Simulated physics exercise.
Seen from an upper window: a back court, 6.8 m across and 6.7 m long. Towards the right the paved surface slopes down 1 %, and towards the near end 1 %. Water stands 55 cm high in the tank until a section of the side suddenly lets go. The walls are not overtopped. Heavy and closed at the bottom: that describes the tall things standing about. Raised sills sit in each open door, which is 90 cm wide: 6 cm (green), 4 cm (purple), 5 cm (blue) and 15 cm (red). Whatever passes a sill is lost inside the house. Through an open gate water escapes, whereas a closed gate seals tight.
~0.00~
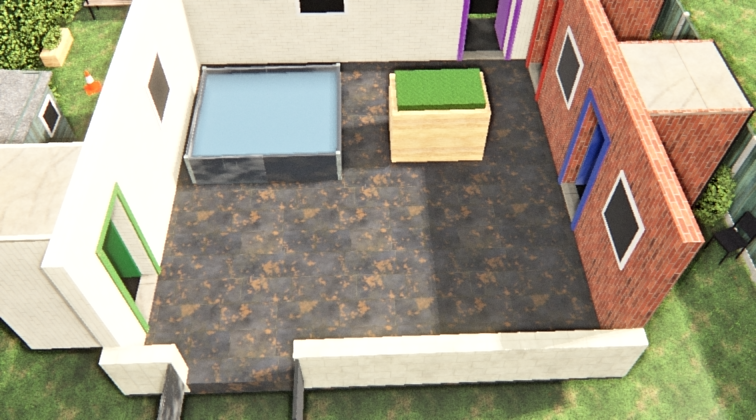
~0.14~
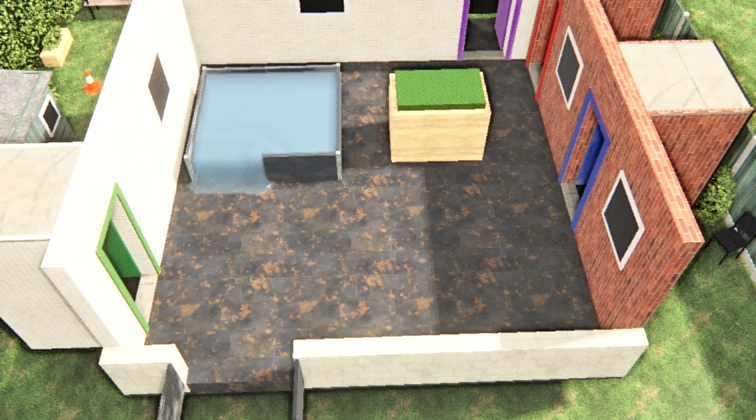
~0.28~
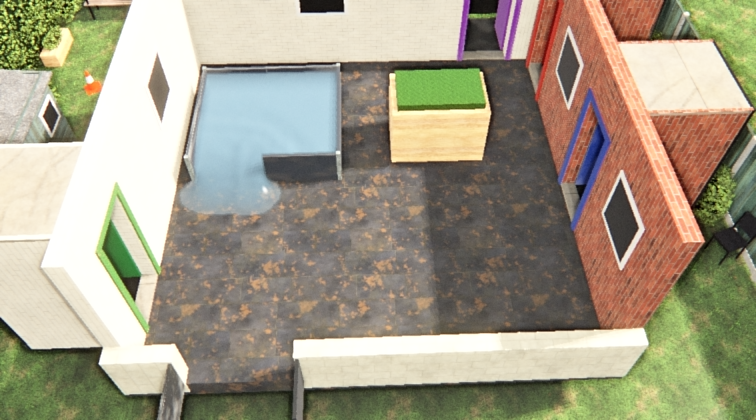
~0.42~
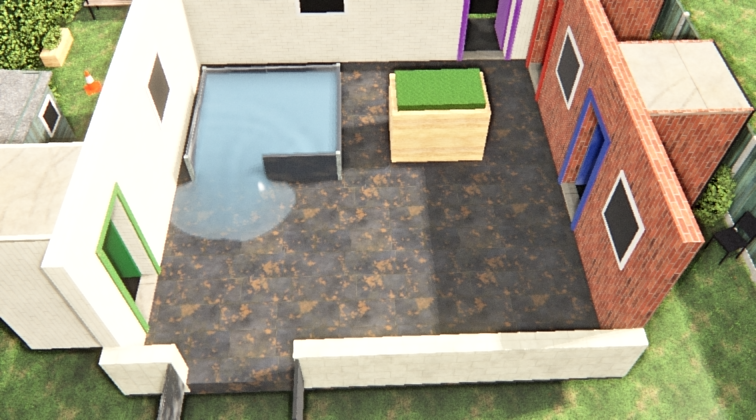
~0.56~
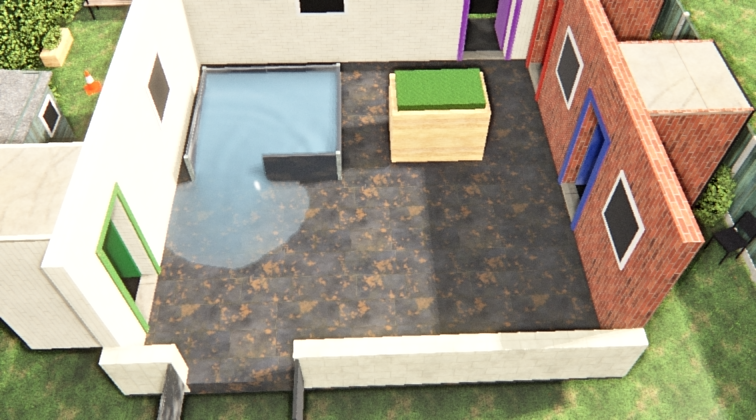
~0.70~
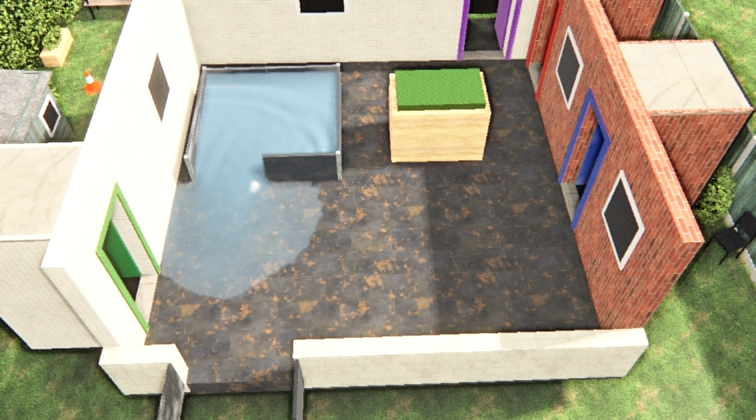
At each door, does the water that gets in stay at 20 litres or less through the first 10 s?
Taking them in turn: At the green door, no; at the purple door, yes; at the blue door, yes; at the red door, yes.
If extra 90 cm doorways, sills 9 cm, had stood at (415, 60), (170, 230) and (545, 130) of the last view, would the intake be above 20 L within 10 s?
In that order: Short of it, beyond it, short of it.
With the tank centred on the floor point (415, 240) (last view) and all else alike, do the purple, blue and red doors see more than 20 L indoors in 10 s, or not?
With respect to that limit, purple ends up outside it, blue ends up inside it, red ends up inside it.
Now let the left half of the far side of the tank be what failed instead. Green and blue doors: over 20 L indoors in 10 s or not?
Against the limit, the green door stays within it and the blue door stays within it.
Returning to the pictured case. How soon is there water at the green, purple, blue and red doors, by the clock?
Arrival: Green 0.9 s, purple not within the 10 s, blue 6.0 s, red 9.0 s.
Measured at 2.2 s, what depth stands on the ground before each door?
Depths: Green door 12 cm, purple door 0 cm, blue door 0 cm, red door 0 cm.
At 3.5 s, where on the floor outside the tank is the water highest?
Position: About (140, 369).
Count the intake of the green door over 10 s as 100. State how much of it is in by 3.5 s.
Around 35 percent.
After 1.4 s water covers 25 % of the floor and is deepest (34 cm) near (208, 184); green door 12 cm at the sill, 0 L in, purple door not reached, blue door not reached, red door not reached.
After 2.2 s water covers 25 % of the floor and is deepest (40 cm) near (153, 368); green door 12 cm at the sill, 12 L in, purple door not reached, blue door not reached, red door not reached.
After 3.5 s water covers 35 % of the floor and is deepest (28 cm) near (140, 369); green door 13 cm at the sill, 34 L in, purple door not reached, blue door not reached, red door not reached.
After 6.0 s water covers 45 % of the floor and is deepest (19 cm) near (155, 357); green door 10 cm at the sill, 72 L in, purple door not reached, blue door not reached, red door not reached.
After 10.0 s water covers 60 % of the floor and is deepest (12 cm) near (600, 354); green door 7 cm at the sill, 95 L in, purple door not reached, blue door 5 cm at the sill, 0 L in, red door 2 cm at the sill, 0 L in.
